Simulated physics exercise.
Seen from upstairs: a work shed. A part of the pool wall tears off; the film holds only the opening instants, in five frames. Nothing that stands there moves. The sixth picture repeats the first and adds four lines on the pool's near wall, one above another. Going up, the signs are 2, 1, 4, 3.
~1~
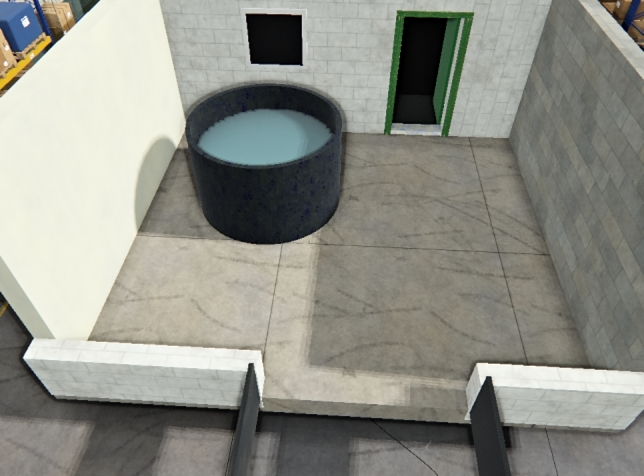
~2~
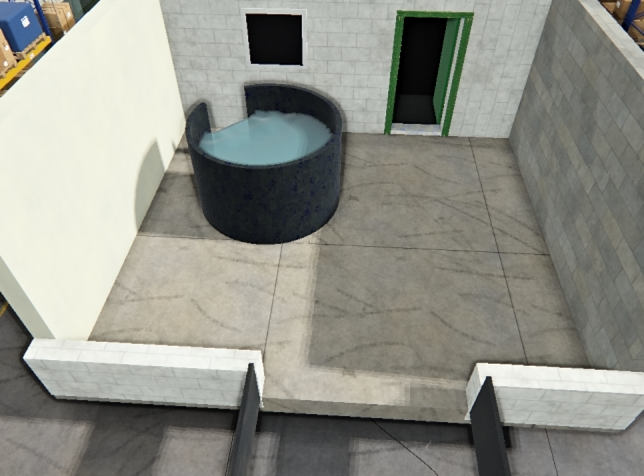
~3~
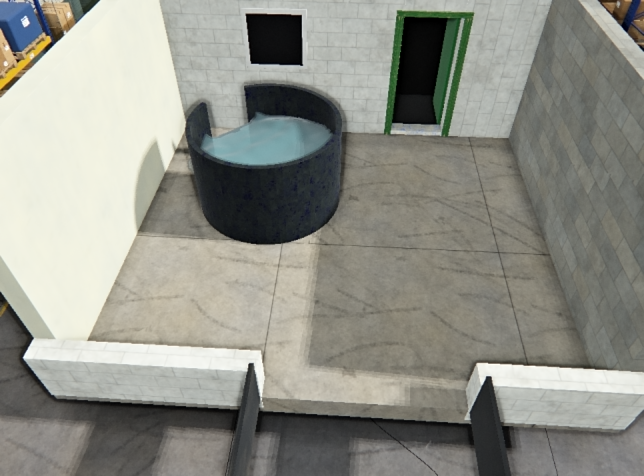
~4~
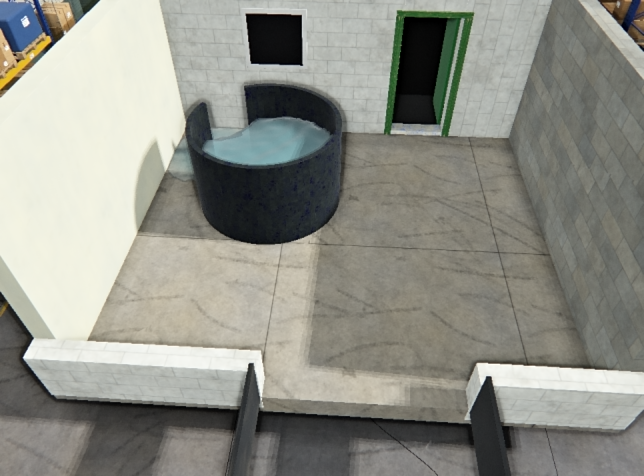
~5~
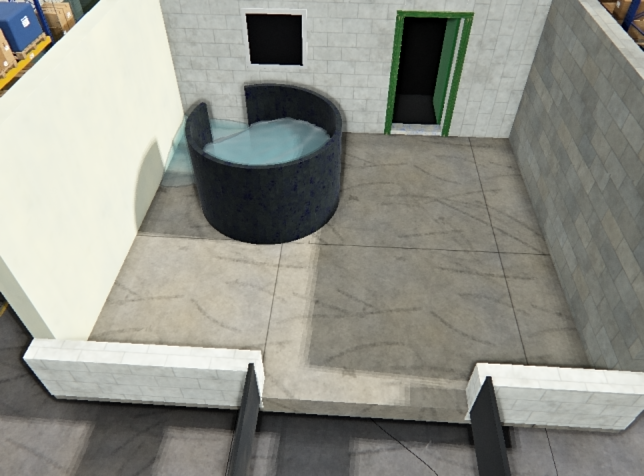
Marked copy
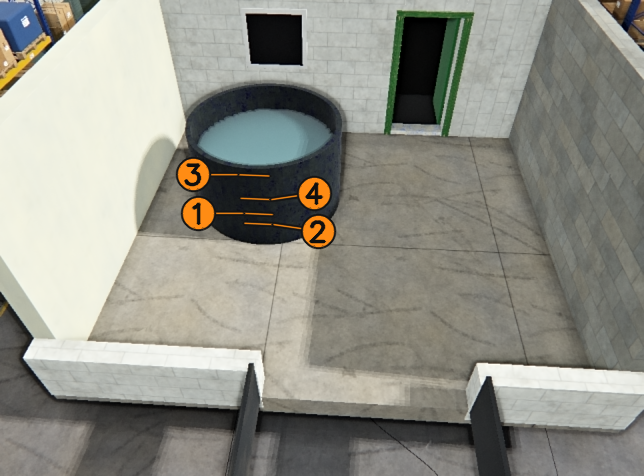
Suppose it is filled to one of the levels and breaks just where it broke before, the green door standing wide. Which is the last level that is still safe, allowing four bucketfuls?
Level 4.
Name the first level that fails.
3.
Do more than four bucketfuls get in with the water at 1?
No, that is safe.
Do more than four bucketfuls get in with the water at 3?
Yes.
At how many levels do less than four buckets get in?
Three of them.
On the marked copy, 1 at (257, 213); 2 at (259, 223); 3 at (253, 175); 4 at (256, 198); from the bottom up 2, 1, 4, 3.
Choosing 1, nothing gets over.
Choosing 2, nothing gets over.
Choosing 3, about 9 bucketfuls get in.
Choosing 4, a bucket or two gets in.
